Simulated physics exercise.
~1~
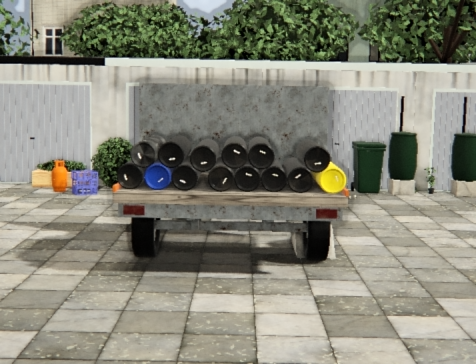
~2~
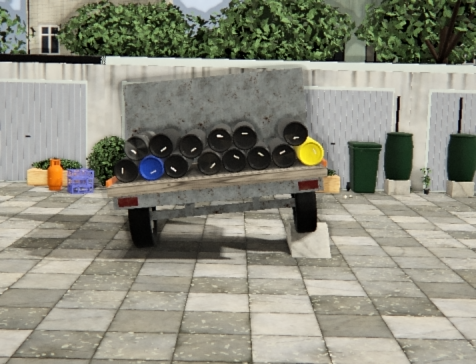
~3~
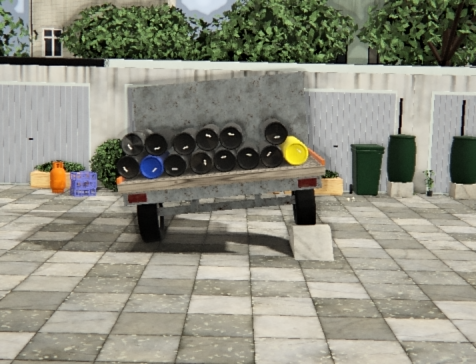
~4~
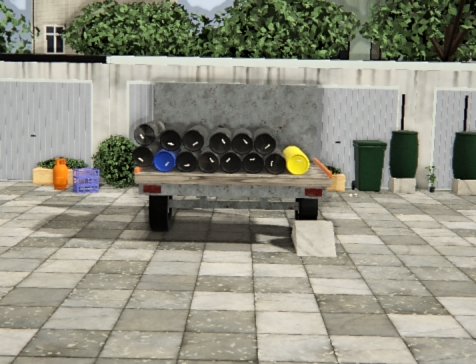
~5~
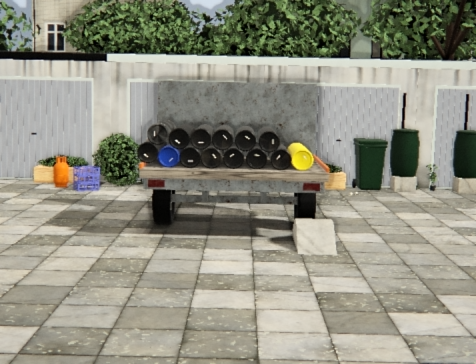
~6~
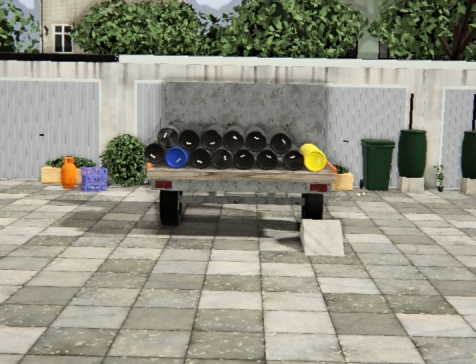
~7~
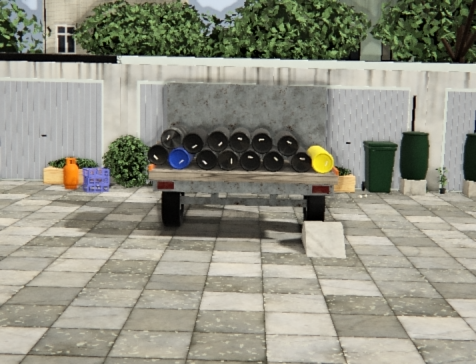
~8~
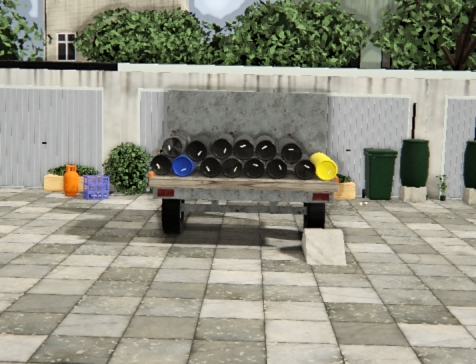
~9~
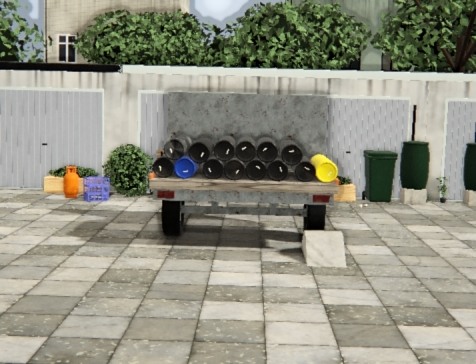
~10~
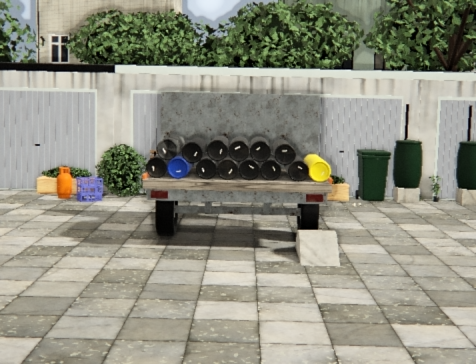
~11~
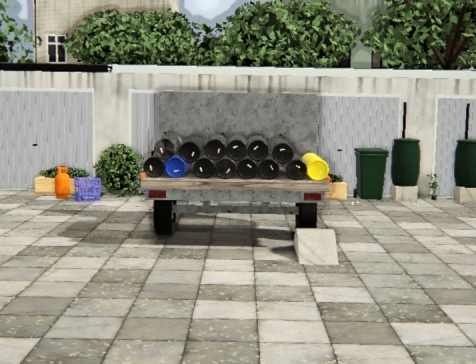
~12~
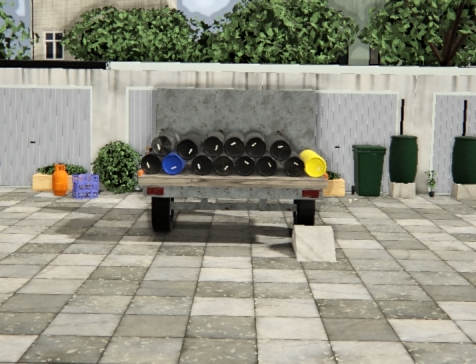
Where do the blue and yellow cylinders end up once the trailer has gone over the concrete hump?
Both are still on the deck, the blue one near the left end and the yellow one at the right end.
